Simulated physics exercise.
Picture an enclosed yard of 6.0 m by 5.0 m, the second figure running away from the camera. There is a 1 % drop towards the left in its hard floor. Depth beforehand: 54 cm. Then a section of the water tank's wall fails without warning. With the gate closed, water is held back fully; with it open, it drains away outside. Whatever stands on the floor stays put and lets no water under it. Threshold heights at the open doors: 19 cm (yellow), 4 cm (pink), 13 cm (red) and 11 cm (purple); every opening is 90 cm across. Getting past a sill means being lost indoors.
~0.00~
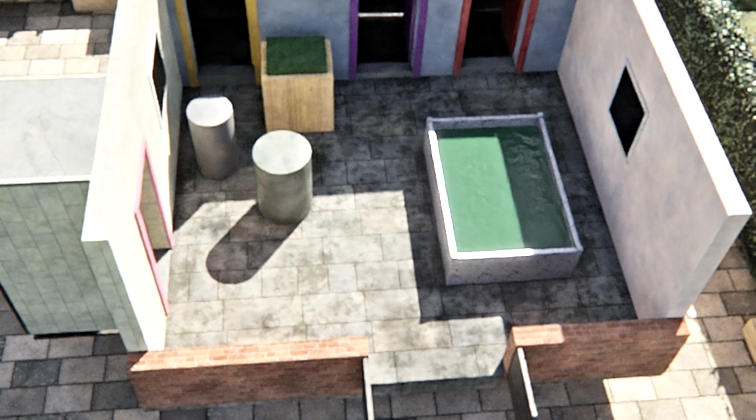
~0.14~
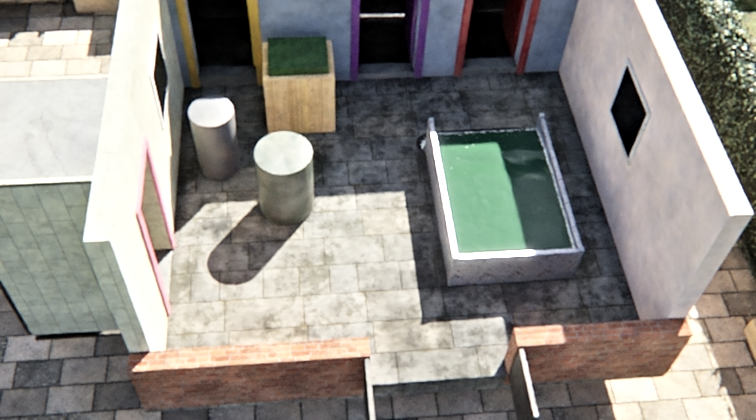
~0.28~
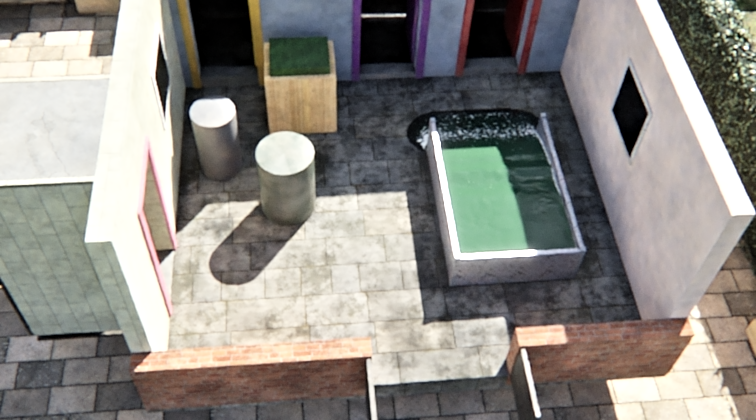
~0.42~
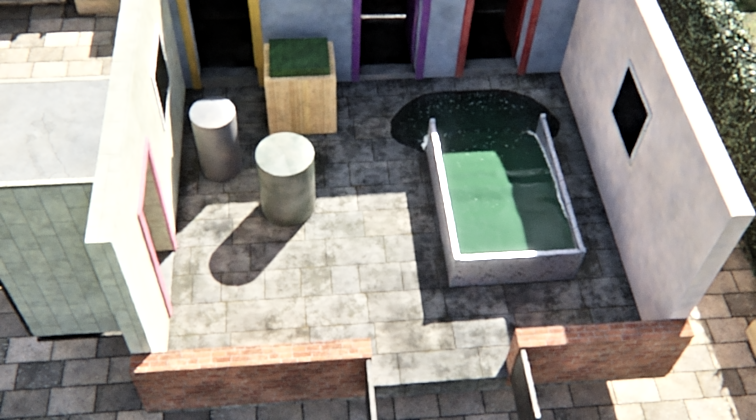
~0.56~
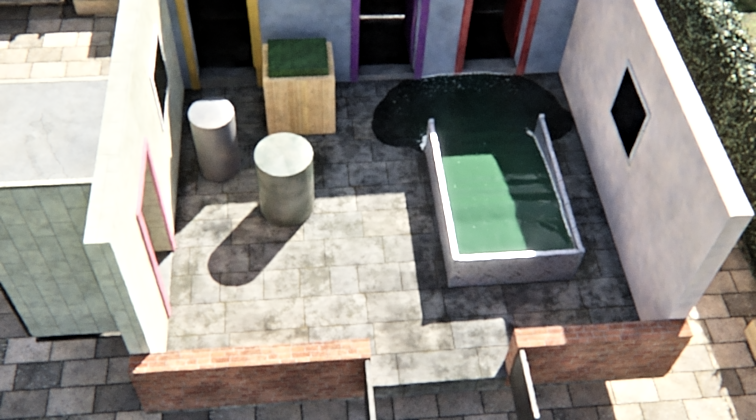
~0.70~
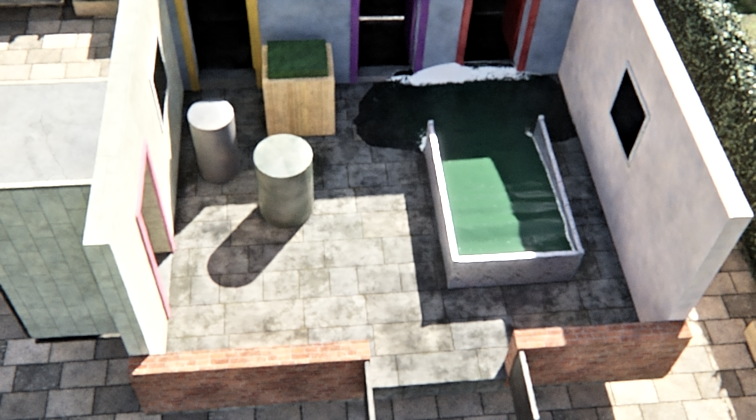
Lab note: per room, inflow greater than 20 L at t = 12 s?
Yellow door no; pink door yes; red door yes; purple door yes.
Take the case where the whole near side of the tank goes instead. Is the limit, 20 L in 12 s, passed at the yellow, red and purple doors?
So yellow ends up short of it, red short of it, purple short of it.
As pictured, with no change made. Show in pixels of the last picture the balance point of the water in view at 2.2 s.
Pixel position near (472, 151).
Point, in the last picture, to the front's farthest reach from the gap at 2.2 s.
Near (184, 98).
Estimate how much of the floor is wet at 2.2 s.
Some 25 per cent of it.
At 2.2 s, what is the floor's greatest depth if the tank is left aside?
Peak depth: Approx. 32 cm.
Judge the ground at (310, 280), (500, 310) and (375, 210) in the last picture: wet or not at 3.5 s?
Going in order, clear, then clear, then covered.
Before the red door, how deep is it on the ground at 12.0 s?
Around 3.5 cm deep.
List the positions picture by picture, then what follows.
The first picture shows the water tank at (499, 185) is whole and still, 54 cm deep.
In the second picture, the front is at (424, 141), 0.9 m from the gap on the water tank's far side; 0.4 m2 of floor is under water; 54 cm left at the back of the water tank.
In the third picture, water pours out on the water tank's far side and has run 1.1 m, to (415, 127); typically 10 cm deep outside, 54 cm at the water tank's back.
In the fourth picture, water pours out on the water tank's far side and has run 1.4 m, to (398, 122); typically 8 cm deep outside, 54 cm at the water tank's back.
In the fifth picture, water pours out on the water tank's far side and has run 1.8 m, to (413, 81); typically 7 cm deep outside, 54 cm at the water tank's back.
In the sixth picture, the front is at (379, 84), 2.1 m from the gap on the water tank's far side; 4.1 m2 of floor is under water; 52 cm left at the back of the water tank.
After 1.4 s water covers 20 % of the floor and is deepest (34 cm) near (447, 86); yellow door not reached, pink door not reached, red door 32 cm at the sill, 59 L in, purple door 21 cm at the sill, 10 L in.
After 2.2 s water covers 25 % of the floor and is deepest (32 cm) near (447, 86); yellow door 7 cm at the sill, 0 L in, pink door not reached, red door 33 cm at the sill, 152 L in, purple door 23 cm at the sill, 45 L in.
After 3.5 s water covers 50 % of the floor and is deepest (24 cm) near (336, 107); yellow door 9 cm at the sill, 0 L in, pink door not reached, red door 22 cm at the sill, 252 L in, purple door 16 cm at the sill, 85 L in.
After 7.0 s water covers 90 % of the floor and is deepest (13 cm) near (315, 373); yellow door 7 cm at the sill, 0 L in, pink door 2 cm at the sill, 0 L in, red door 7 cm at the sill, 274 L in, purple door 10 cm at the sill, 97 L in.
After 12.0 s water covers 95 % of the floor and is deepest (10 cm) near (175, 228); yellow door 5 cm at the sill, 0 L in, pink door 9 cm at the sill, 65 L in, red door 4 cm at the sill, 274 L in, purple door 5 cm at the sill, 97 L in.
